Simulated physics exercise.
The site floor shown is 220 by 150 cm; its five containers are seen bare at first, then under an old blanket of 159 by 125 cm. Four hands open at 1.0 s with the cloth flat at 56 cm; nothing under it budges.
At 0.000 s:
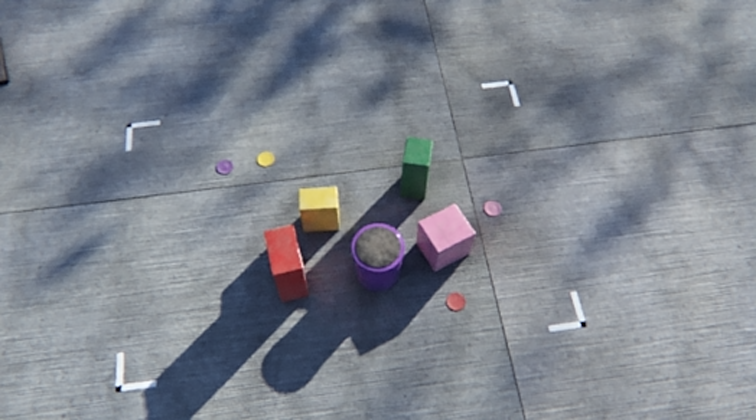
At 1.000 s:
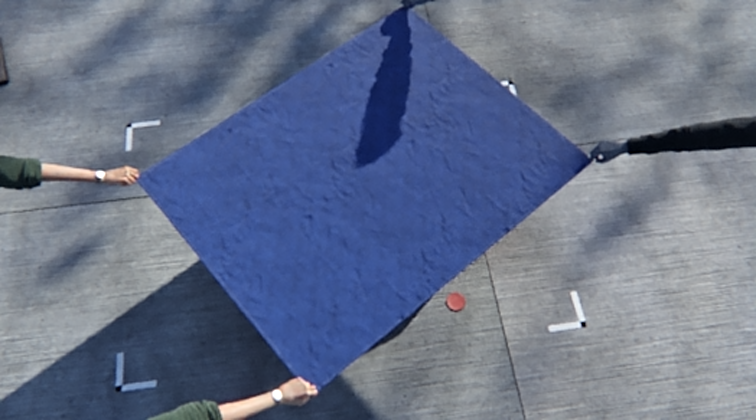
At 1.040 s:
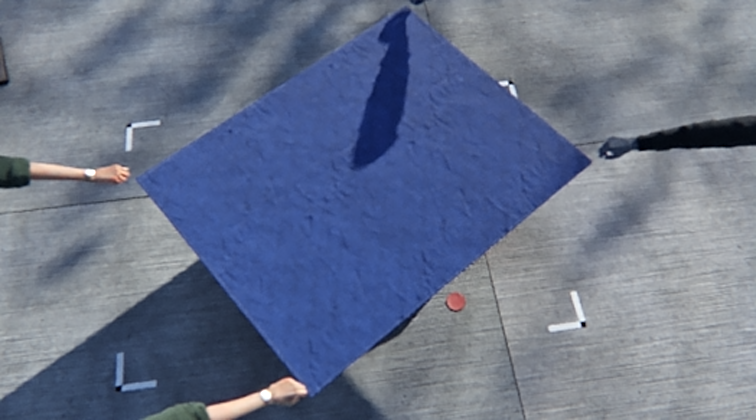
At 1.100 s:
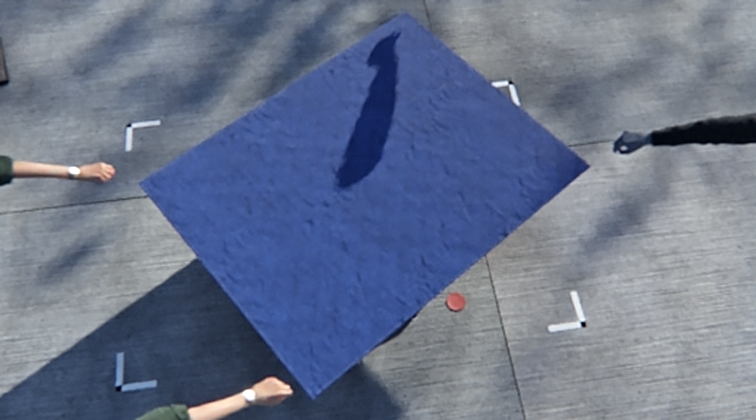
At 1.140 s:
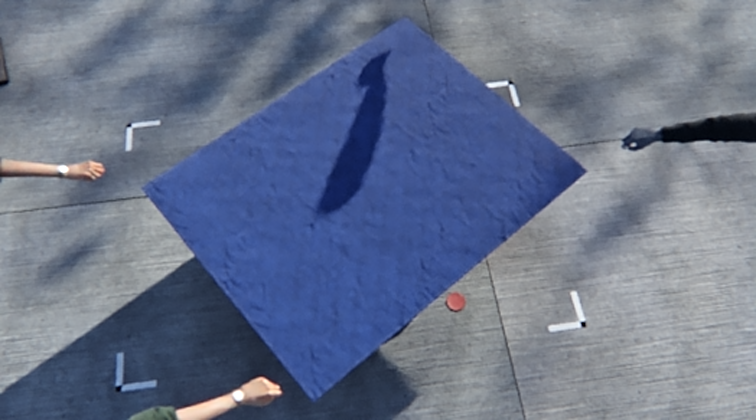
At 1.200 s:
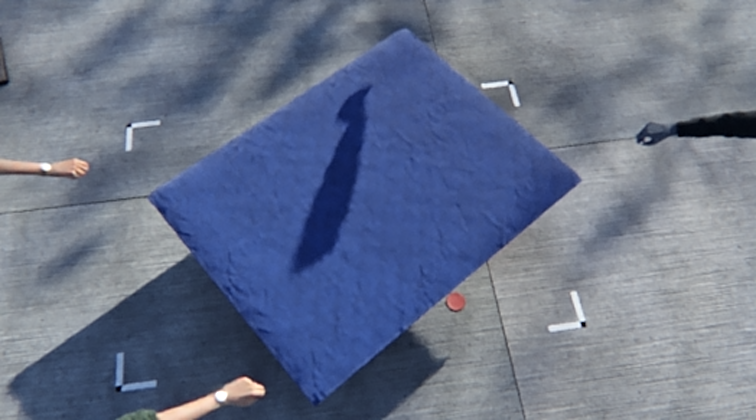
Hands reaching in from the left, right and top edges hold a blue cloth by its corners over a grey paved ground marked with white corner brackets, seen from above by a still camera. Beforehand, red, yellow, green and pink blocks stand around a purple pot of grey material, among small coloured discs. The hands release the flat cloth and draw back, and it sinks slightly, a dark shadow sliding down-left across it.
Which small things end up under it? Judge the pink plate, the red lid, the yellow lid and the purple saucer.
Result: Pink plate vanishes under it, red lid remains in the open, yellow lid remains in the open, purple saucer still shows.
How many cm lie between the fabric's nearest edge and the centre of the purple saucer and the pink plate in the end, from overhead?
Roughly 30 cm, 12 cm.
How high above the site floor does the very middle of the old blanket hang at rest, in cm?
About 32 cm.
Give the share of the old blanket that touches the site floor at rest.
About 10 %.
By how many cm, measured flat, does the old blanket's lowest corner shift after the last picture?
Some 20 cm.
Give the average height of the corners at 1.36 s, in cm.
Some 14 cm up.
By 1.4 s, 0 % of it is down, spanning 195 by 183 cm, above pink plate, red lid.
By 1.5 s, 5 % of it is down, spanning 180 by 167 cm, above pink plate.
By 1.7 s, 10 % of it is down, spanning 178 by 165 cm, above pink plate.
By 1.8 s, 10 % of it is down, spanning 177 by 162 cm, above pink plate.
By 3.3 s, 10 % of it is down, spanning 173 by 161 cm, above pink plate.
